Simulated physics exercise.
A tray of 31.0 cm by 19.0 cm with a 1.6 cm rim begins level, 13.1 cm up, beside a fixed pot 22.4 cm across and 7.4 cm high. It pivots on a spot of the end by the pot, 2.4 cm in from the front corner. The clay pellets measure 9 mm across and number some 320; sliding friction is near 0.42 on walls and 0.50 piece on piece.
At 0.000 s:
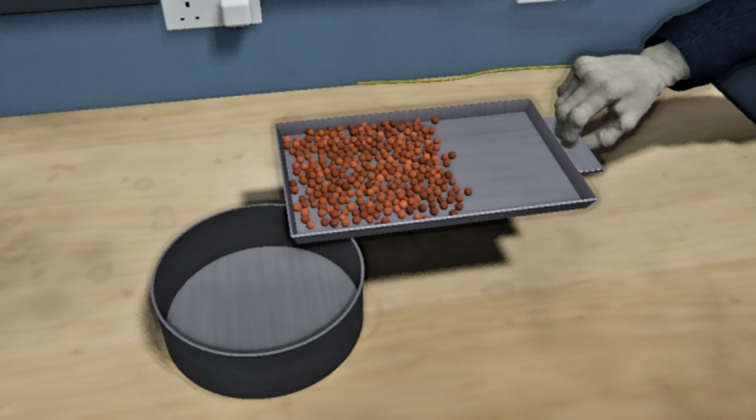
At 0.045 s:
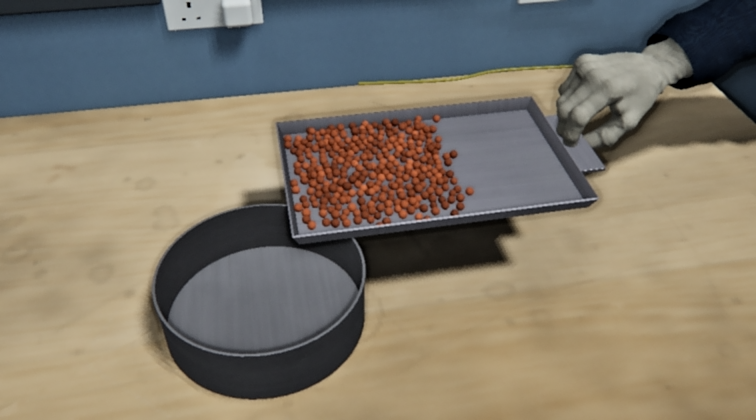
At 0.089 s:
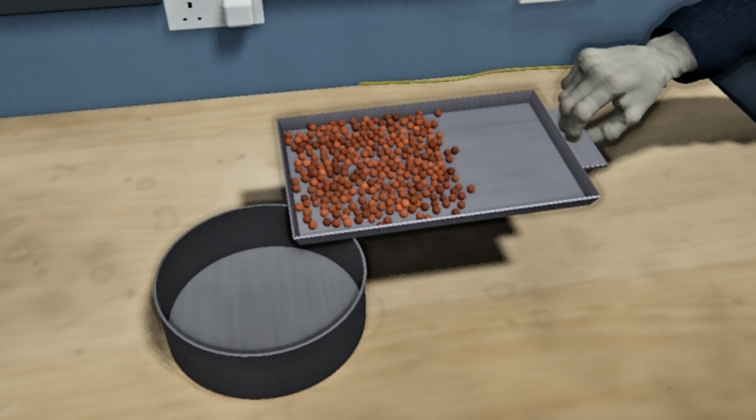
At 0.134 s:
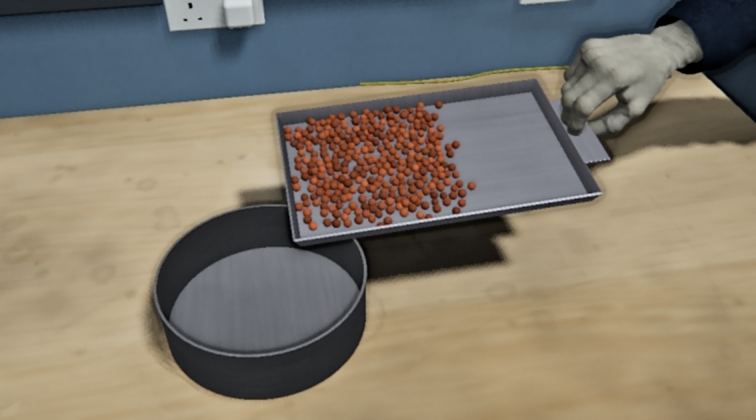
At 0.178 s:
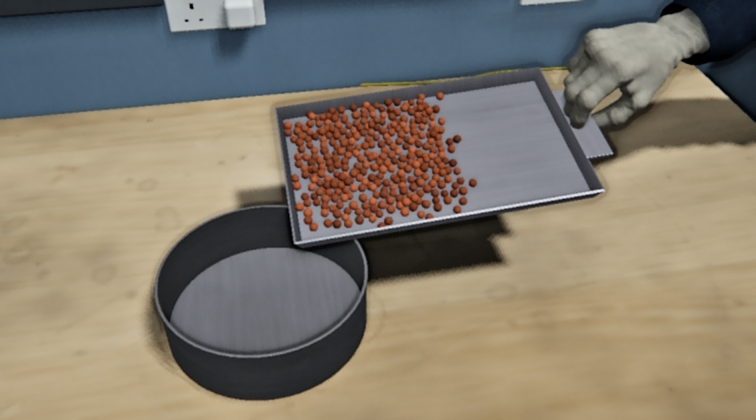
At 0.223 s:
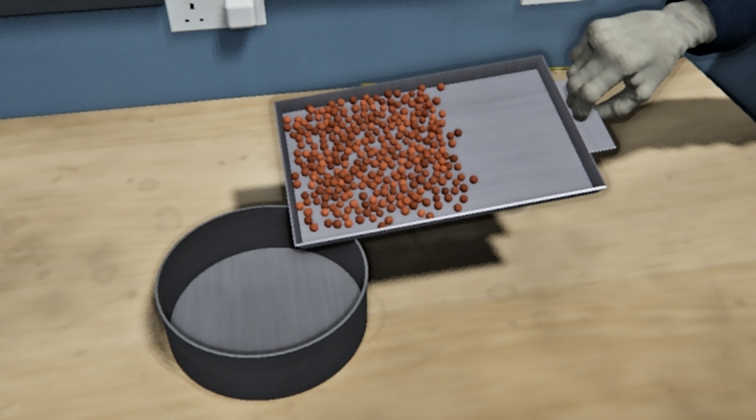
On a wooden worktop, a pale hand tilting a grey tray of reddish-brown pellets, its far edge rising beside a round pot.
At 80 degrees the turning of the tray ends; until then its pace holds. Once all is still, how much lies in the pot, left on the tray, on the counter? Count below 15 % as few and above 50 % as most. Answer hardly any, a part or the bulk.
Pot: The bulk, tray: Hardly any, counter: A part.
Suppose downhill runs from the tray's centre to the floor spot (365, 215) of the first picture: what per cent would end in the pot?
Some 100 per cent.
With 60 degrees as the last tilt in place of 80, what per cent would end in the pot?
It would be near 5 per cent.
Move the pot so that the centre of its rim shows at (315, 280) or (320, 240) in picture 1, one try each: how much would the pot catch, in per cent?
About 90 and 65 per cent.
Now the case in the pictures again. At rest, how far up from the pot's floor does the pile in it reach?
Some 2.5 cm.
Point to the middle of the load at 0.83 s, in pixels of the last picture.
At about (355, 172).
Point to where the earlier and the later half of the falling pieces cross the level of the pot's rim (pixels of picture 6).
At about (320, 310), then at (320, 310).
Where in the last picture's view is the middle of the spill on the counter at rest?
Around (383, 385).
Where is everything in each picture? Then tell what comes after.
Tray tilt 0 degrees, front corners at (297, 232) and (589, 196); middle of the pieces at (371, 167); pot at (259, 271), in the first frame.
Tray tilt 1 degrees, front corners at (299, 232) and (591, 195); middle of the pieces at (373, 167), in the second frame.
Tray tilt 3 degrees, front corners at (299, 233) and (593, 193); middle of the pieces at (373, 164), in the third frame.
Tray tilt 6 degrees, front corners at (300, 235) and (595, 190), lowest corner left front; middle of the pieces at (374, 160), in the fourth frame.
Tray tilt 10 degrees, front corners at (300, 238) and (597, 187), lowest corner left front; middle of the pieces at (374, 156), in the fifth frame.
Tray tilt 14 degrees, front corners at (301, 239) and (599, 183), lowest corner left front; middle of the pieces at (374, 152); pot at (263, 272). The tray's pace is about 85 degrees a second, in the sixth frame.
After 0.59 s, tilt 46 degrees; the tray holds 100 %, the pot 0 %.
After 0.83 s, tilt 67 degrees; the tray holds 95 %, the pot 0 %.
After 1.19 s, tilt 80 degrees; the tray holds 45 %, the pot 25 %.
At rest (2.1 s), pot 70 %, tray 0 %, counter 30 %.
